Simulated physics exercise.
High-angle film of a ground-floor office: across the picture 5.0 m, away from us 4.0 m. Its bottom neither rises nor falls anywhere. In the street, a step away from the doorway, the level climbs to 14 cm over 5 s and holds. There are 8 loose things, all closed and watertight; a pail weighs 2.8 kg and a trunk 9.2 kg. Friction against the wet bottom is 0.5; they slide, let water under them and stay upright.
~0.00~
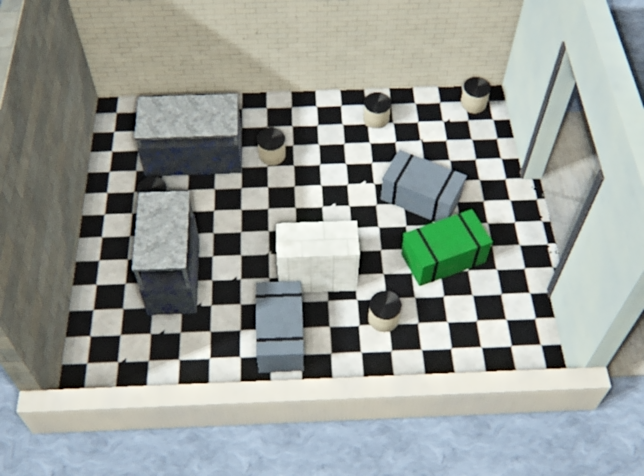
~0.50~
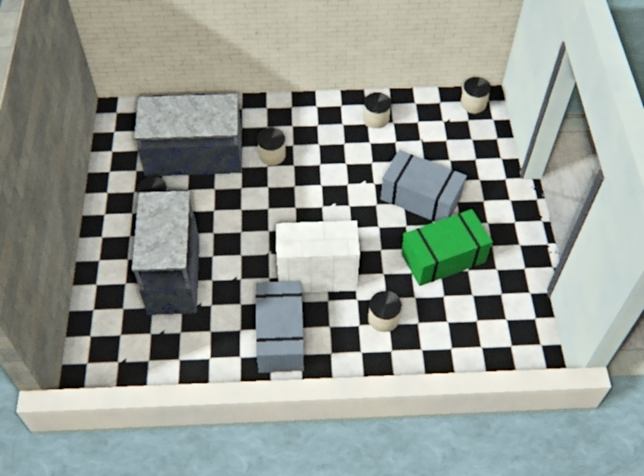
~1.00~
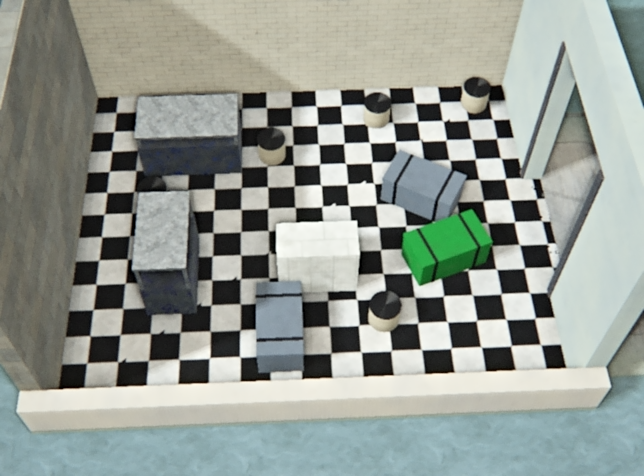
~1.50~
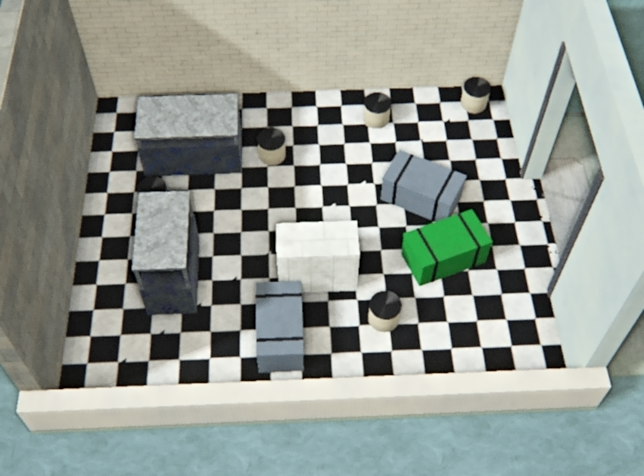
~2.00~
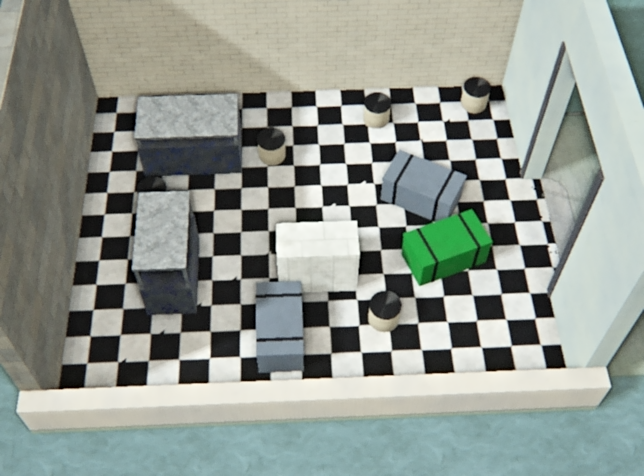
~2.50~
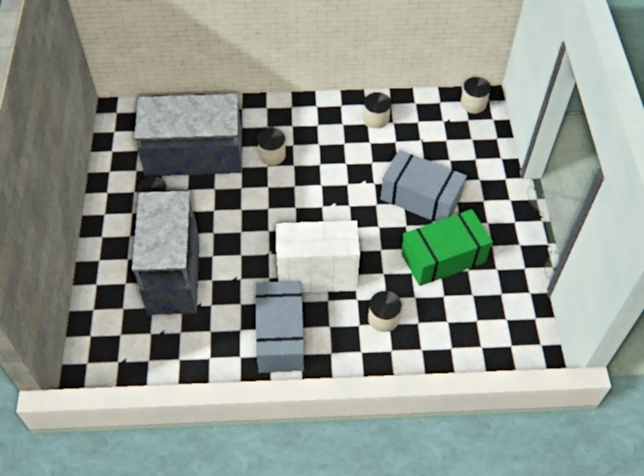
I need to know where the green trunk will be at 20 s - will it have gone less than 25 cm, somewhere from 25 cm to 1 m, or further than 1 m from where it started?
It will have gone further than 1 m.
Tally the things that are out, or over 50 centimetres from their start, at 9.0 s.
By my reckoning, 4.
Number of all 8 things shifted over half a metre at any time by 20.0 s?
By my tally, 8.
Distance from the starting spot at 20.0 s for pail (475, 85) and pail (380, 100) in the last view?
They sit 120 cm and 300 cm away, in the order given.
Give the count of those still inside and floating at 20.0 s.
I'd say 8 of them.
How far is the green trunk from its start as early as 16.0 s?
I'd put it at around 200 cm.
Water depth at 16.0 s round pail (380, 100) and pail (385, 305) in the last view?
Depths: Near 10 cm, then near 10 cm.
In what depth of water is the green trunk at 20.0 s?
Roughly 10 cm at that moment.
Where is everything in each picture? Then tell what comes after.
In the first frame, the green trunk at (448, 238), on the bottom; water covers 0.0 m2; 0 of 8 have shifted.
In the second frame, the green trunk at (448, 238) rests on the ground; 0.0 m2 under water; 0 of 8 have shifted.
In the third frame, the green trunk at (448, 238), on the bottom; 0.0 m2 under water; 0 of 8 have shifted.
In the fourth frame, the green trunk at (448, 238), on the bottom; 0.0 m2 under water; 0 of 8 have shifted.
In the fifth frame, the green trunk at (448, 238), on the bottom; 0.0 m2 under water; 0 of 8 have shifted.
In the sixth frame, the green trunk at (448, 238), on the bottom; water covers 0.0 m2; 0 of 8 have shifted.
After 4.0 s the green trunk is near (447, 238), 0.0 m from its start, aground; 0 afloat.
After 9.0 s the green trunk is near (329, 335), 1.7 m from its start, afloat; 5 afloat.
After 16.0 s the green trunk is near (265, 338), 2.2 m from its start, afloat; 8 afloat.
After 20.0 s the green trunk is near (303, 316), 1.8 m from its start, afloat; 8 afloat.
